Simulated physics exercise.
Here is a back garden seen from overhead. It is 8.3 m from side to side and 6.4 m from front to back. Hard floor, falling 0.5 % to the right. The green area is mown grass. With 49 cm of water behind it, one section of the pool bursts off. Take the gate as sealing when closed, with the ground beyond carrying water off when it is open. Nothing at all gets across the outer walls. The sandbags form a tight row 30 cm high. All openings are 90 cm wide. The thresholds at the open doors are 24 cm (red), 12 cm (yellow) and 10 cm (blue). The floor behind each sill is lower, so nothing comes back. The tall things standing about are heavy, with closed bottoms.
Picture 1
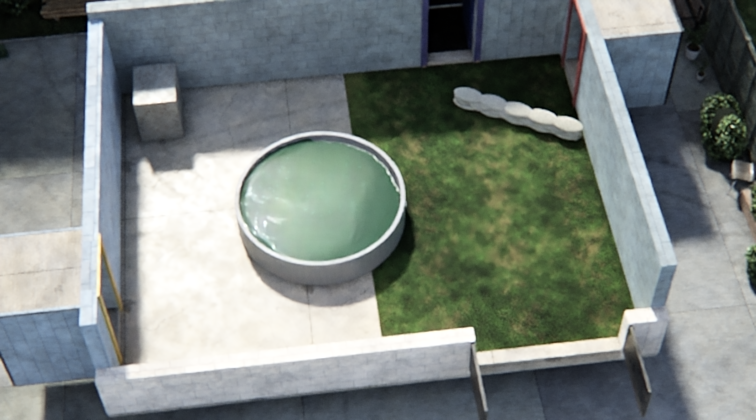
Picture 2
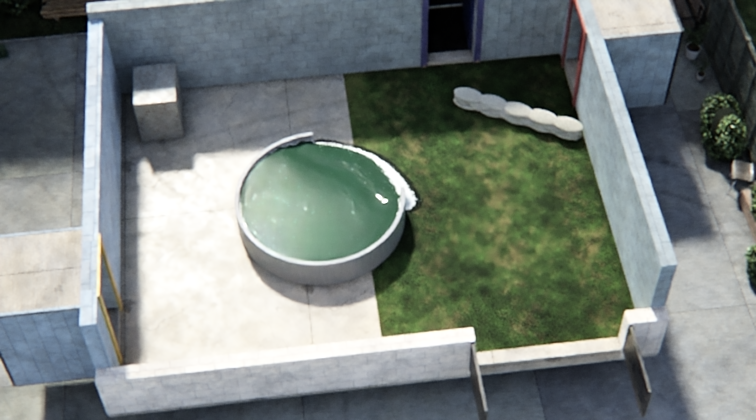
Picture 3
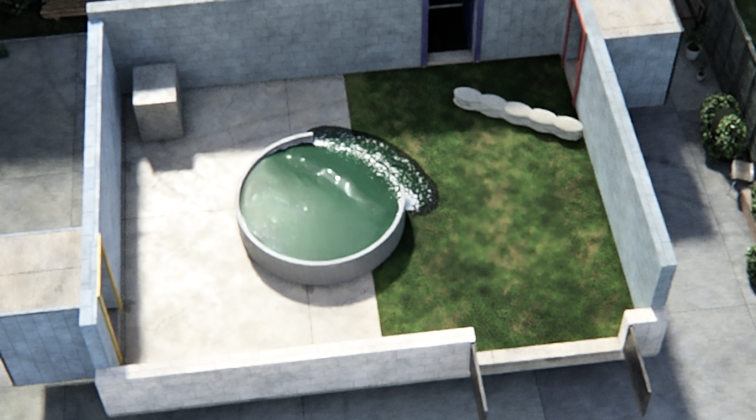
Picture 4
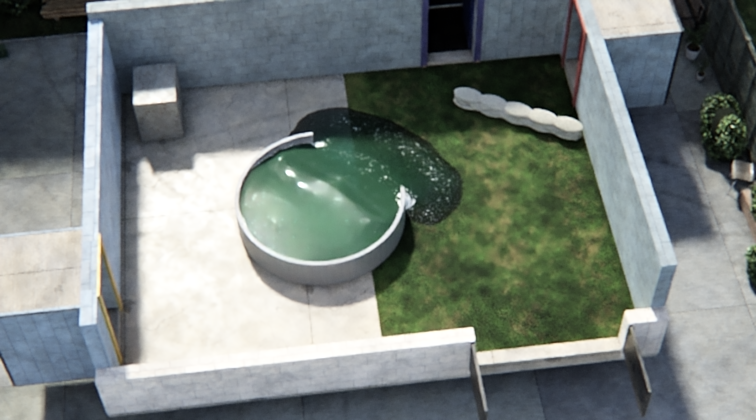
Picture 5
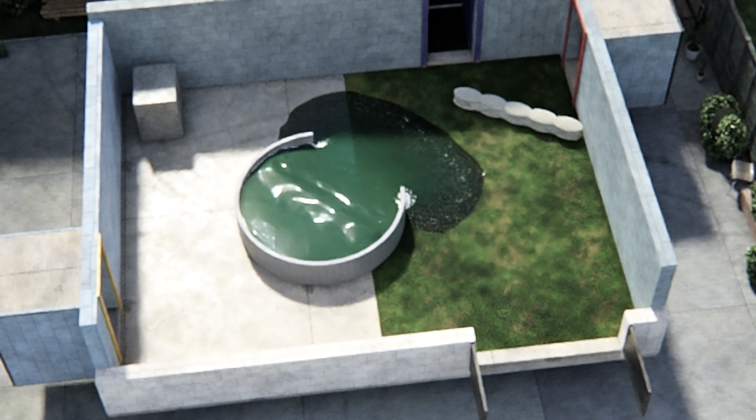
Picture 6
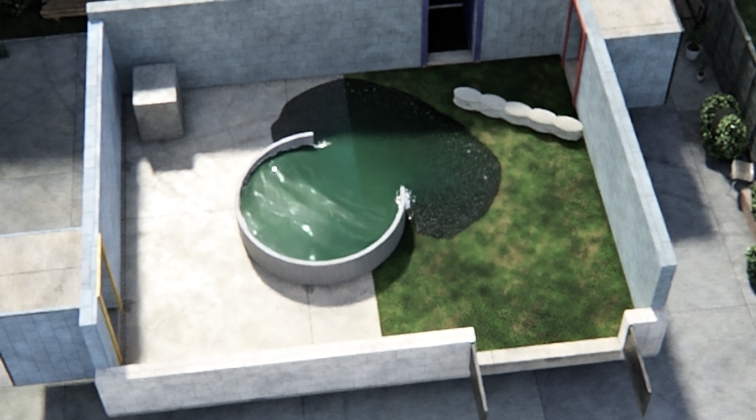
Green water in a round, raised pool bursts through a gap that opens at its upper right rim, then pours out and spreads as a widening dark sheet across the grass and the pale paving of a walled garden.
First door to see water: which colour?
The blue one.
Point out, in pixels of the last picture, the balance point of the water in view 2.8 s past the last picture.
Centre: Roughly (406, 157) px.
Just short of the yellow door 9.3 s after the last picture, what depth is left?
I'd put it near 1.5 cm.
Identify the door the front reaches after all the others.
The yellow door.
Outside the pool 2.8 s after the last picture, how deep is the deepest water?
Peak depth: Approx. 20 cm.
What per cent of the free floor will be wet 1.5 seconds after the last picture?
Around 30 per cent.
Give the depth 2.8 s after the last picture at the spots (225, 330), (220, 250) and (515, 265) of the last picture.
Depths: About 0, 0 and 0 centimetres.
A moment later water covers 25 % of the floor and is deepest (24 cm) near (375, 162); red door not reached, yellow door not reached, blue door not reached.
Soon after water covers 30 % of the floor and is deepest (26 cm) near (476, 114); red door not reached, yellow door not reached, blue door reached 1.0 s after the last picture.
Next water covers 45 % of the floor and is deepest (20 cm) near (436, 111); red door reached 2.4 s after the last picture, yellow door not reached, blue door reached 1.0 s after the last picture.
Later on water covers 65 % of the floor and is deepest (21 cm) near (558, 57); red door reached 2.4 s after the last picture, yellow door not reached, blue door reached 1.0 s after the last picture.
At the end water covers 85 % of the floor and is deepest (13 cm) near (557, 121); red door reached 2.4 s after the last picture, yellow door reached 8.8 s after the last picture, blue door reached 1.0 s after the last picture.
